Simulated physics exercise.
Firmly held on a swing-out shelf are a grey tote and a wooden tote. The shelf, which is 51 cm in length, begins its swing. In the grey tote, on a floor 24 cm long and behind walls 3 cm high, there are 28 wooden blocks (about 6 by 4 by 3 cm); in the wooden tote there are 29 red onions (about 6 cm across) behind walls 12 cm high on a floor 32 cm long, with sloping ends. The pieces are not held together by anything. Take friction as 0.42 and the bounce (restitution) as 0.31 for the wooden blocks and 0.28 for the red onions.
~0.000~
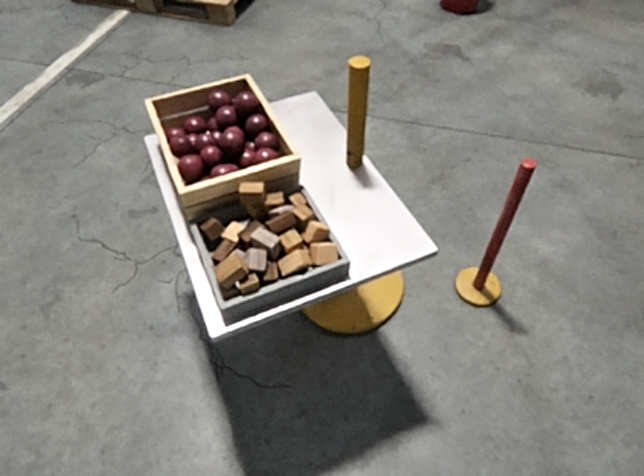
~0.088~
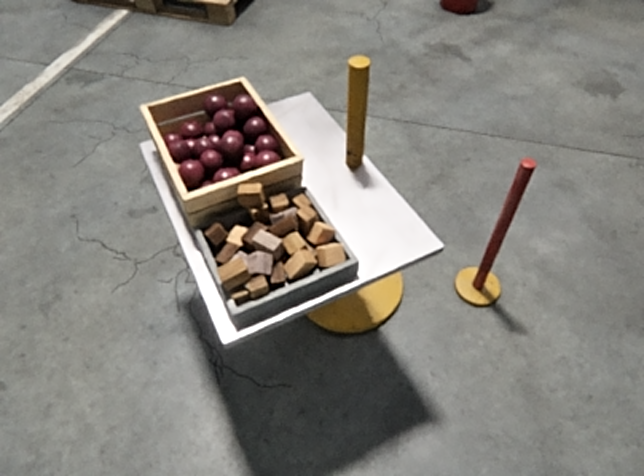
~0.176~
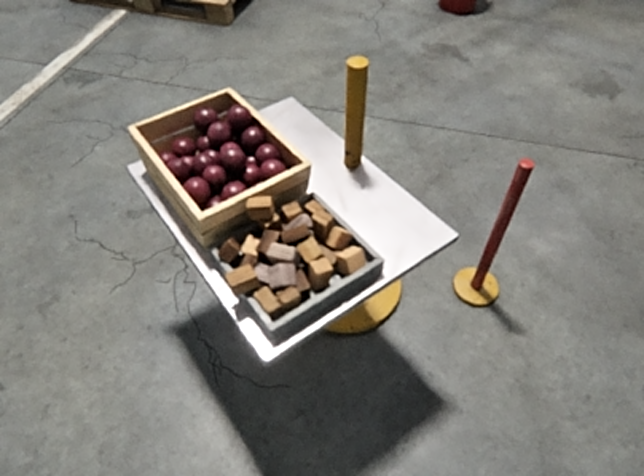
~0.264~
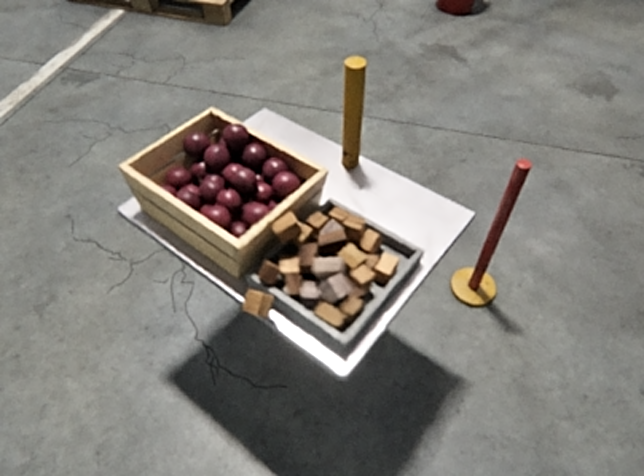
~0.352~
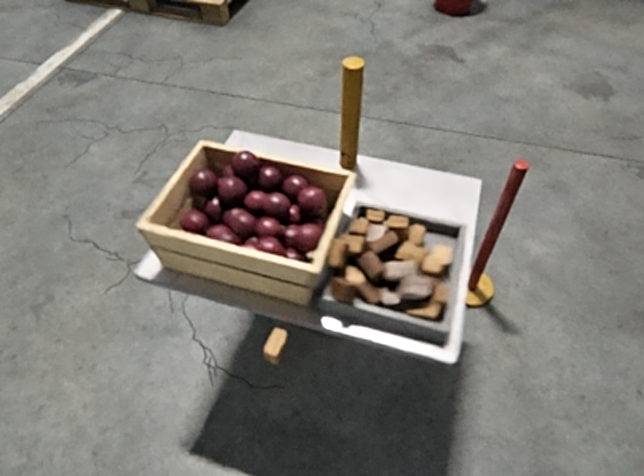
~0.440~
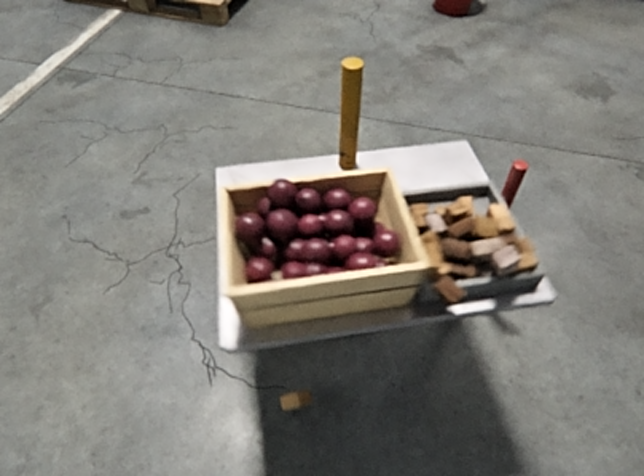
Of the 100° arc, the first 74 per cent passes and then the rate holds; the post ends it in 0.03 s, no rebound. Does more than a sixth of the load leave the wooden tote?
No.
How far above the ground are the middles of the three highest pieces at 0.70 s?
I'd put it close to 74 cm.
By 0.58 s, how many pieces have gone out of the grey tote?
At that moment the grey tote count out stands near 6.
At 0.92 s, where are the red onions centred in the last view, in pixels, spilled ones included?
Centre: About (391, 250) px.
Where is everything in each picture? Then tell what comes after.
In the first picture (places track the rim corner closest to us here; the camera pans a little), wooden tote (181, 188); grey tote (222, 303); 0° round; all still inside.
In the second picture, wooden tote (184, 195); grey tote (233, 309); 3° round.
In the third picture, wooden tote (199, 214); grey tote (270, 324); 12° round.
In the fourth picture, wooden tote (236, 242); grey tote (342, 338); 27° round; 1 out, the lowest block at (258, 303).
In the fifth picture, wooden tote (311, 268); grey tote (444, 327); 48° round; 1 out, the lowest block at (276, 346).
In the sixth picture, wooden tote (423, 265); grey tote (539, 272); 75° round; 2 out, the lowest block at (296, 400).
After 0.50 s, it reaches the stop.
After 0.58 s, the grey tote is down by 6 of 28 and the wooden tote has all 29.
After 0.70 s, the grey tote is down by 9 of 28 and the wooden tote has all 29.
After 0.92 s, the grey tote is down by 9 of 28 and the wooden tote has all 29.
When it is over (at 1.35 s), the grey tote is down by 9 of 28 and the wooden tote has all 29. Asked share, 0 of 29, 0 per cent.
